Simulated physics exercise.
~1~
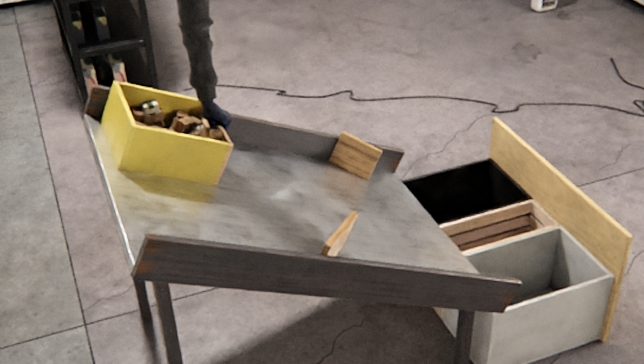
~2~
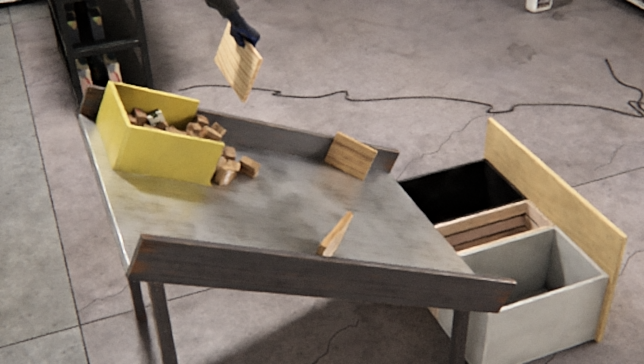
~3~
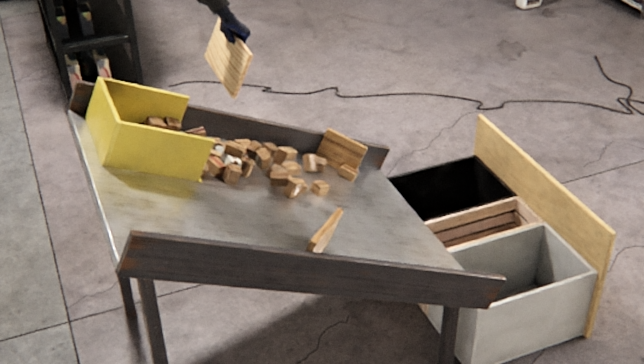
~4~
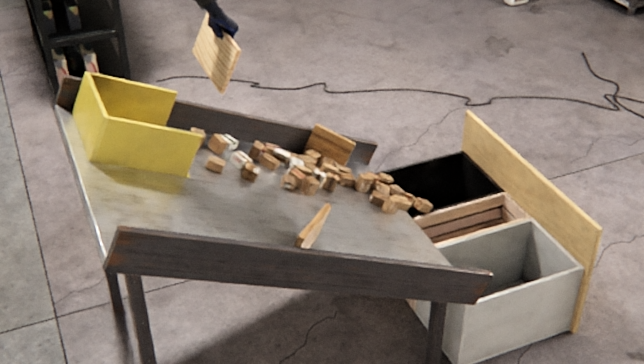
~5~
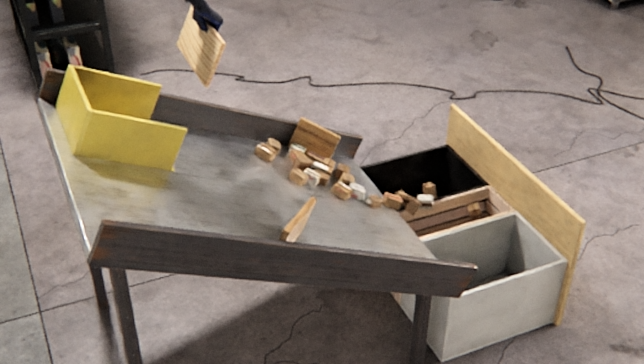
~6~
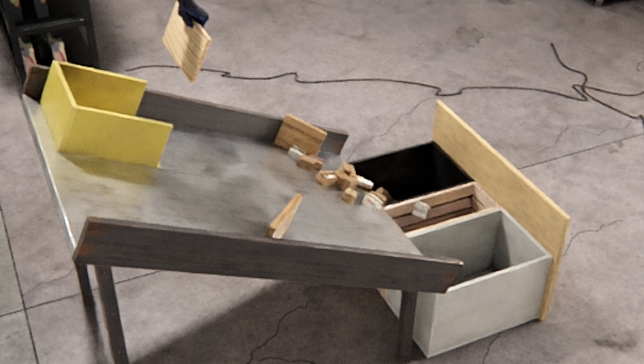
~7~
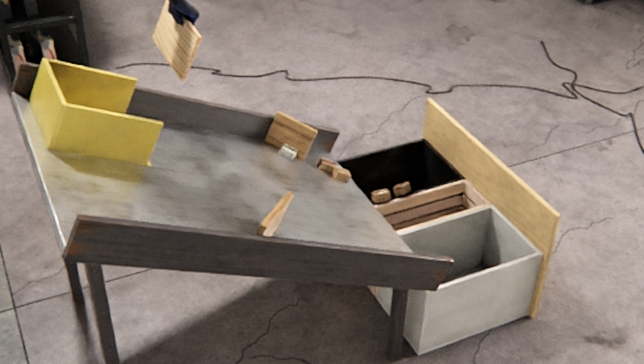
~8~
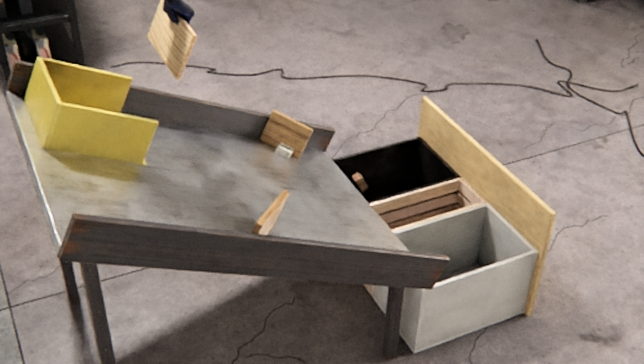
On a concrete floor, small wooden blocks spilling from a yellow pen down a sloping table into black and wooden bins, one remaining.
